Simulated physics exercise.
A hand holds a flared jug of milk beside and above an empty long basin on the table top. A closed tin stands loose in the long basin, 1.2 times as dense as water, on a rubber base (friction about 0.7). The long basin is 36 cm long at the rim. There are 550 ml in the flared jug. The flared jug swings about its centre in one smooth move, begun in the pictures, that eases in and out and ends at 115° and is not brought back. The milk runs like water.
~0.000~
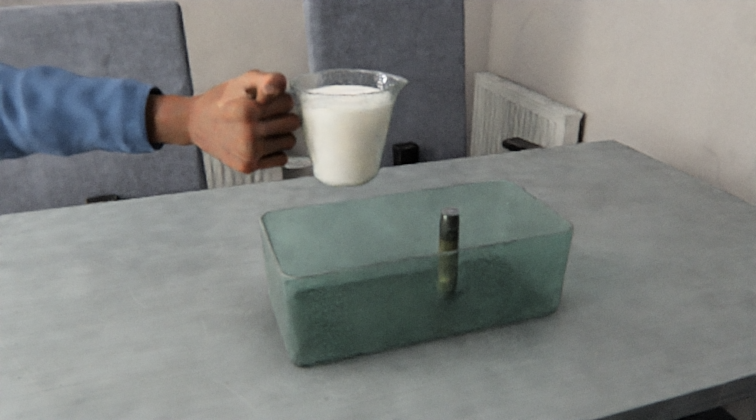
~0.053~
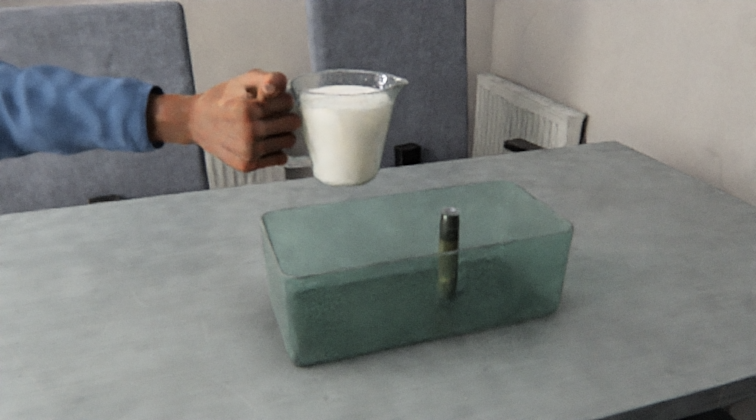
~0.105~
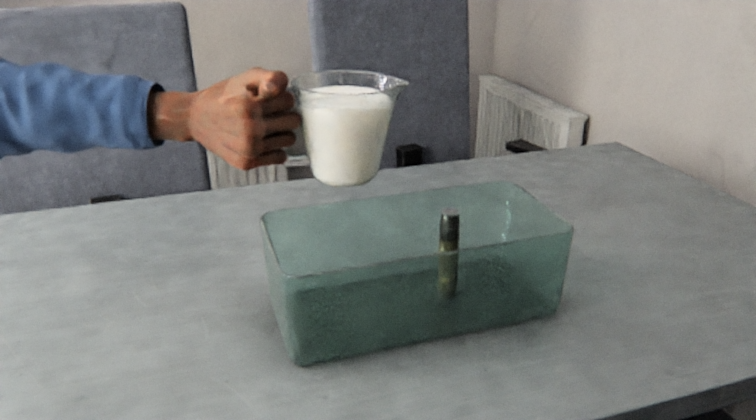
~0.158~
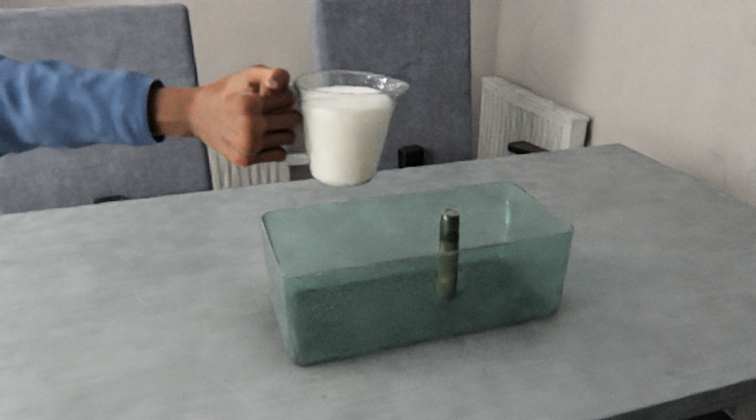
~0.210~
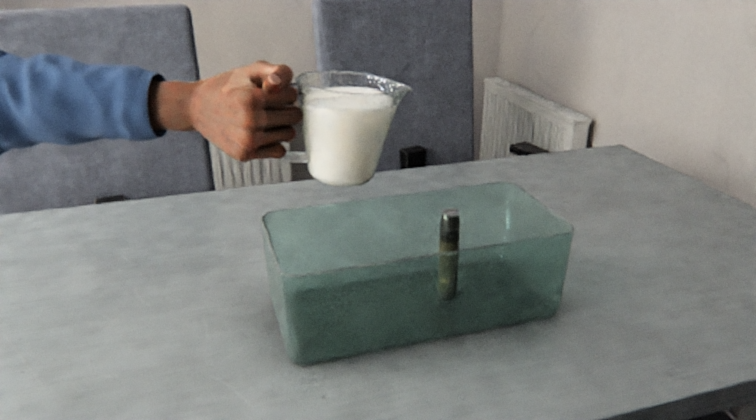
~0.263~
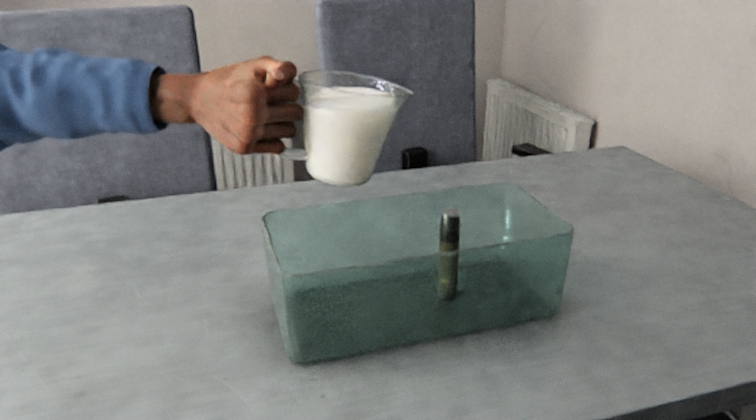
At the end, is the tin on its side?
The tin topples.
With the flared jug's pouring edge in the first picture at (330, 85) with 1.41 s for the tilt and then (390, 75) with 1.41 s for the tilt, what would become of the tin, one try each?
First it remains upright; then it falls.
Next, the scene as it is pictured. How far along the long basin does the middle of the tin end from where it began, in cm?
Some 6.5 cm.
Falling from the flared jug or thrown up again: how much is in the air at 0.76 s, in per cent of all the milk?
About 20 per cent.
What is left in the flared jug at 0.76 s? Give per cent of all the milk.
About 68 per cent.
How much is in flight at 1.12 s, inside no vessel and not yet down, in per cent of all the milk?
Near 10 in a hundred.
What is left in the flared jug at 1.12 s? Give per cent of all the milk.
About 9 per cent.
Then, 0.76 s in, the tilt is 64° and 69 per cent is still to pour; the tin stands where it began.
Then, 1.12 s in, the tilt is 103° and 9 per cent is still to pour; the tin leans 22°.
Then, 1.50 s in, the tilt is 115° and 0 per cent is still to pour; the tin lies on its side.
Then, 1.91 s in, the tilt is 115° and 0 per cent is still to pour; the tin lies on its side.
Finally, the tin lies on its side.
